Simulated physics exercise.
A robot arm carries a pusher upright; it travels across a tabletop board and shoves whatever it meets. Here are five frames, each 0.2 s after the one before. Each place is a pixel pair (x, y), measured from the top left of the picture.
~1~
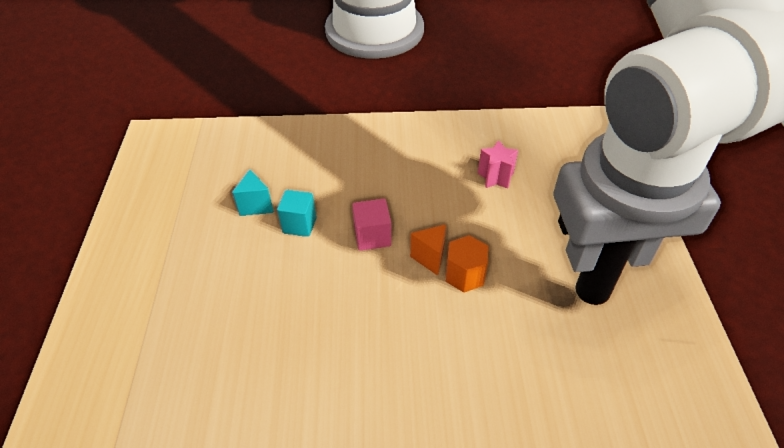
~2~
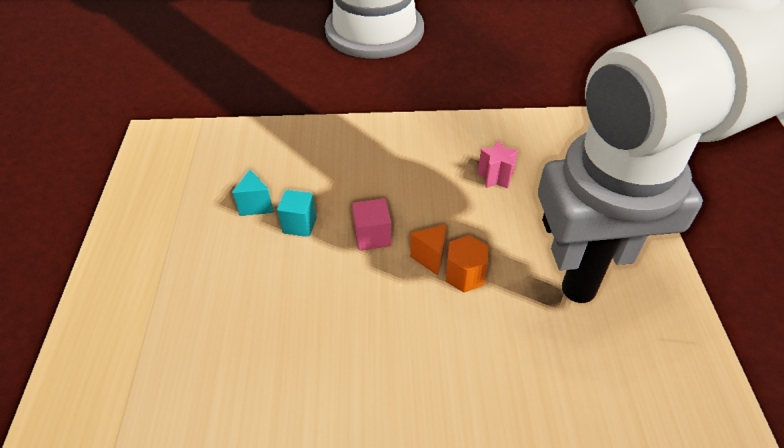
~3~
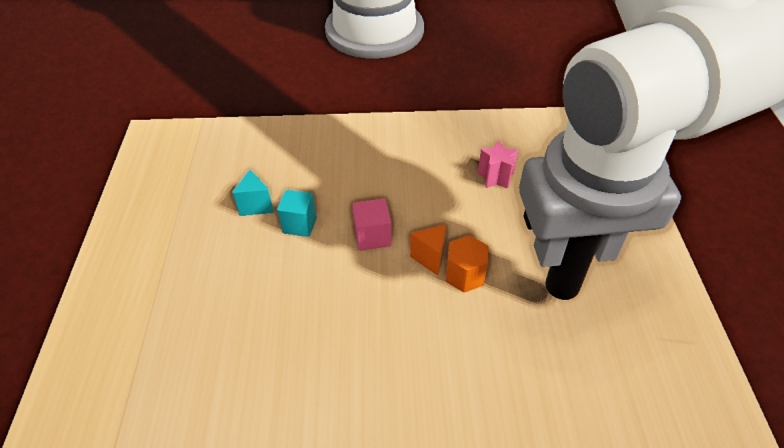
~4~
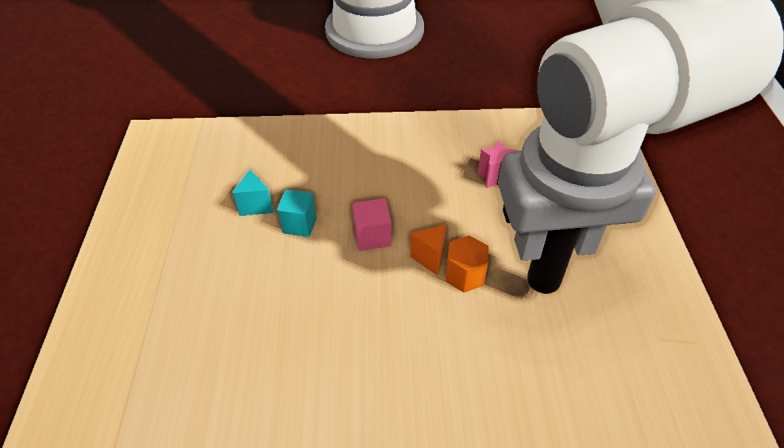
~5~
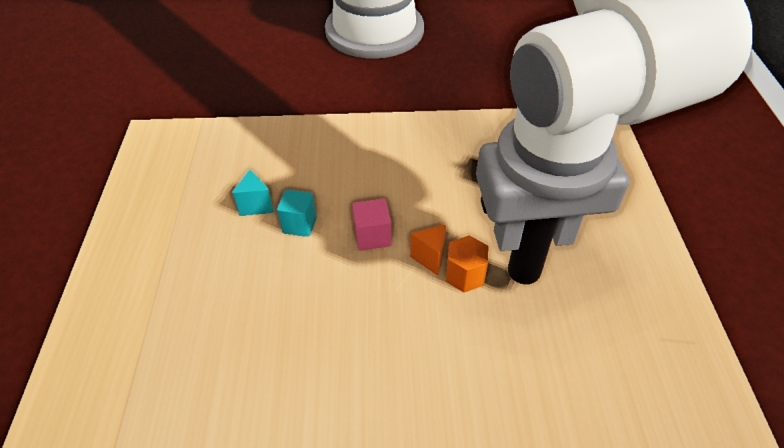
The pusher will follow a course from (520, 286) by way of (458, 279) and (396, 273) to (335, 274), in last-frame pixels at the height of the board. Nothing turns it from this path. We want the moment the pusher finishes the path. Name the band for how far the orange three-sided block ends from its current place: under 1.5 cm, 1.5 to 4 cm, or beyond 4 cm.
The block shifts more than 4 cm.
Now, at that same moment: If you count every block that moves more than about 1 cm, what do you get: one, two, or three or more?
Three or more will move.
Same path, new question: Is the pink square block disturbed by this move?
Moved.
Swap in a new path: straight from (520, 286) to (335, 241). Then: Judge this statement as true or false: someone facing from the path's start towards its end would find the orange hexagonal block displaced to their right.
The statement is incorrect.
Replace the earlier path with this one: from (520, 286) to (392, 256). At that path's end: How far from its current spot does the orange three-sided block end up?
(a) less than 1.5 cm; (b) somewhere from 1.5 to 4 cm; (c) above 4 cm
Correct choice: C.
On the path given first. One third of the way, pusher at (458, 265); orange three-sided block at (406, 222), turned 20° clockwise; orange hexagonal block at (427, 241), turned 25° clockwise.
Two thirds of the way, pusher at (396, 259); pink square block at (352, 200); orange three-sided block at (389, 201), turned 75° clockwise; orange hexagonal block at (379, 223), turned 85° clockwise.
At the end, pusher at (333, 260); turquoise square block in place; pink square block at (351, 196), turned 15° anticlockwise; orange three-sided block at (390, 199), turned 85° clockwise; orange hexagonal block at (361, 223), turned 145° clockwise.
